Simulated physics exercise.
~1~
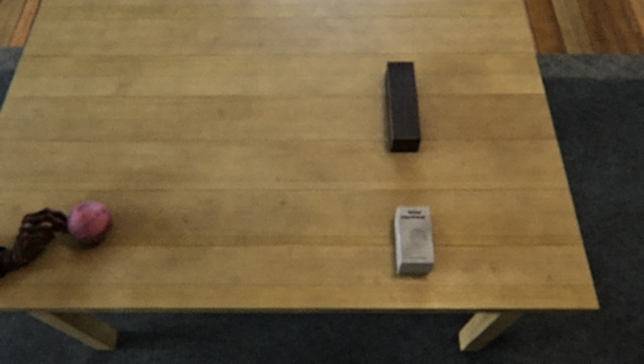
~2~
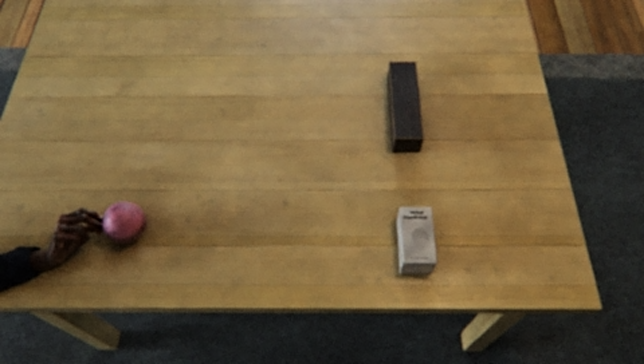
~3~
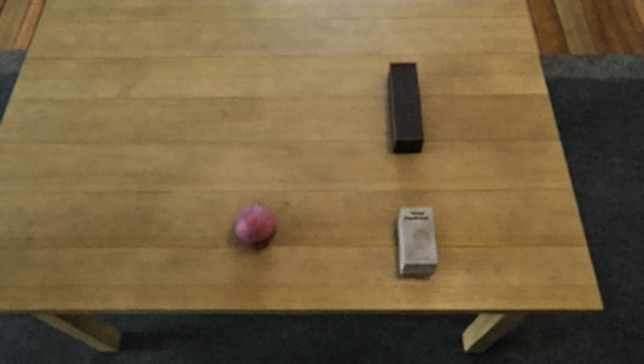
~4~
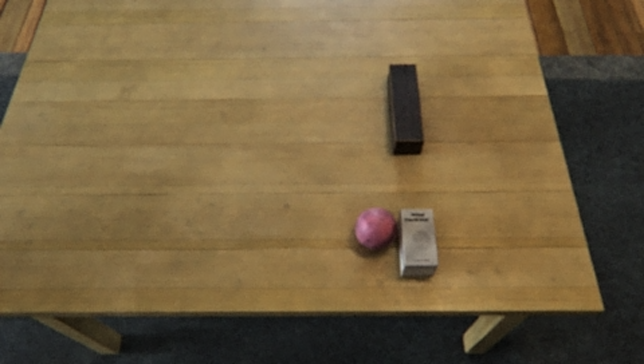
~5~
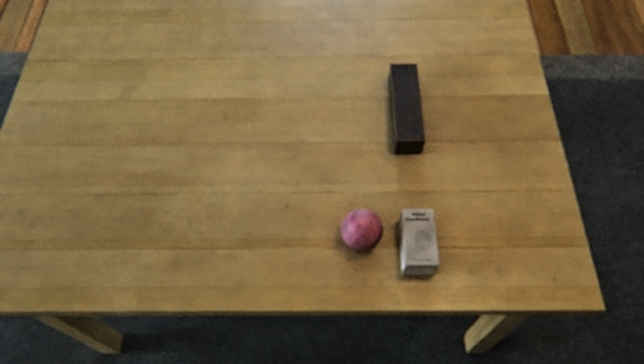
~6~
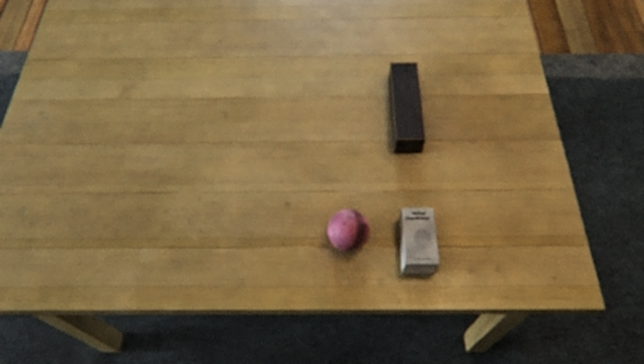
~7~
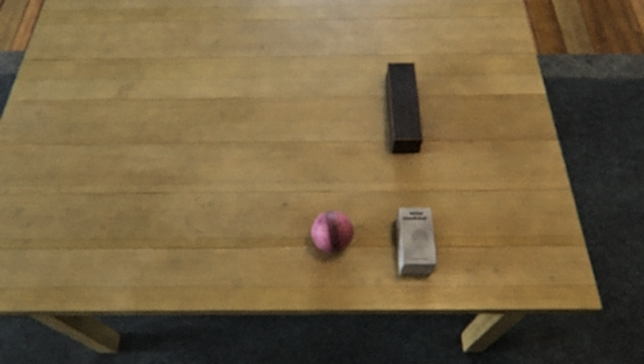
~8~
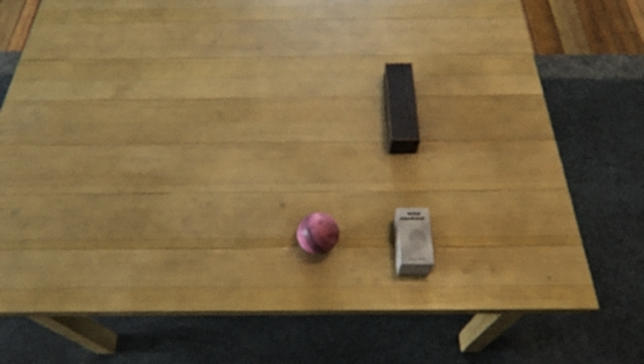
A pink ball sits near the left edge of a wooden table, with a hand reaching in beside it. The hand pushes it to the right and lets go, and the ball rolls alone across the near side of the tabletop. Ahead stand a pale box with dark lettering and, farther back, a long black block. Instead of passing through the gap between them, the ball runs into the pale box, which stays in place. It then rebounds and rolls slowly back to the left, ending a short way from the box, still on the near side.
